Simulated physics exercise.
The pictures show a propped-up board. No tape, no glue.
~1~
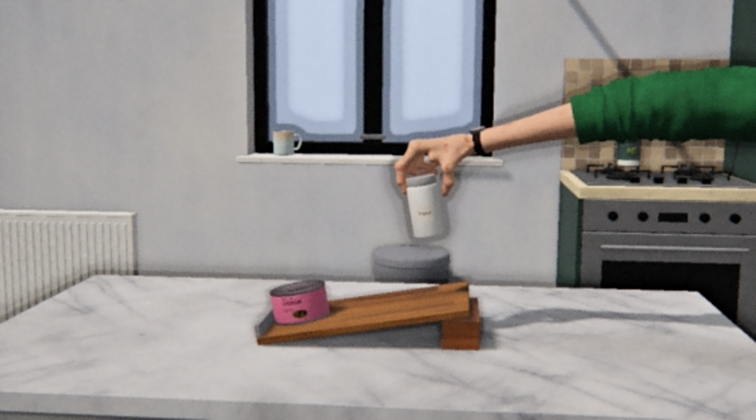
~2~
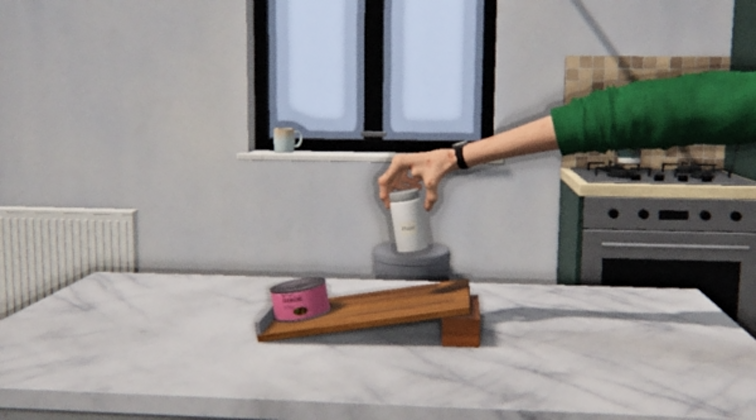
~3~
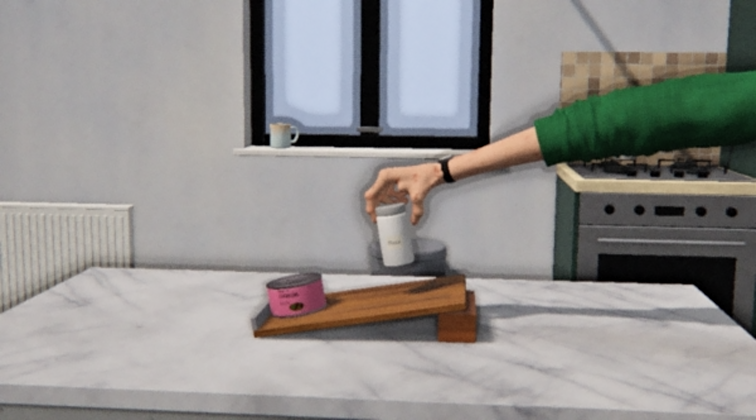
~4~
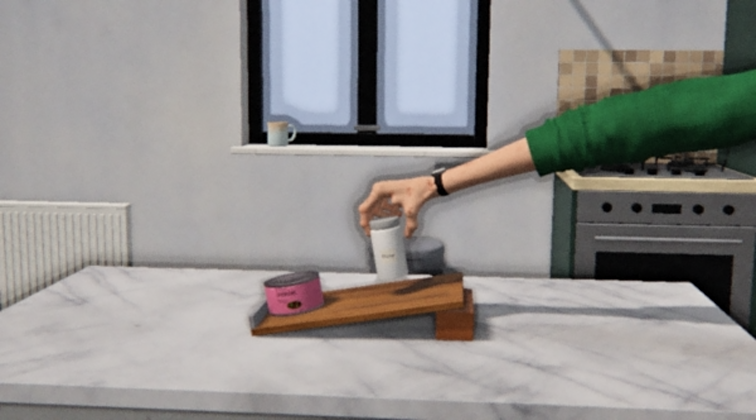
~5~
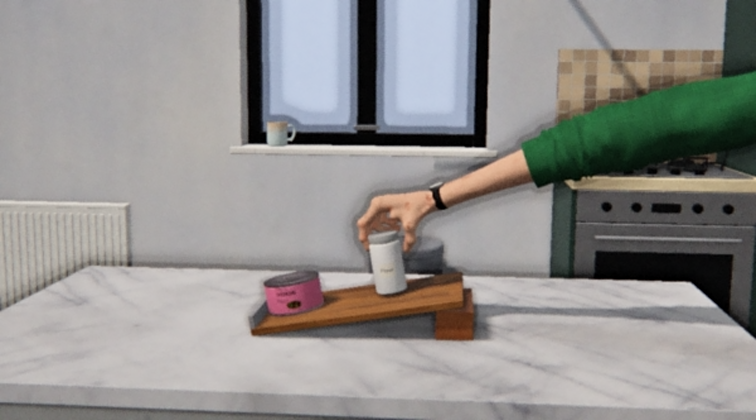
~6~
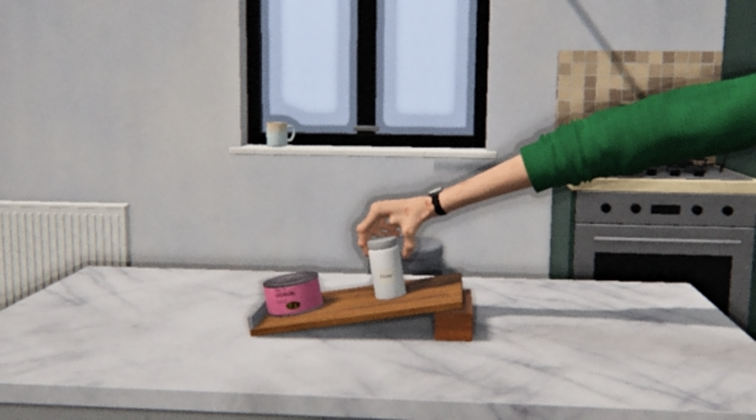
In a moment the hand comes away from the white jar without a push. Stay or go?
Here the white jar keeps its place.
Then, 0.20 s later than the last frame, all is still.
Then, 0.40 s later than the last frame, white jar resting near (386, 268).
When it is over, both as before. End places, in pixels of the last picture, white jar near (386, 268). The white jar remains at rest.
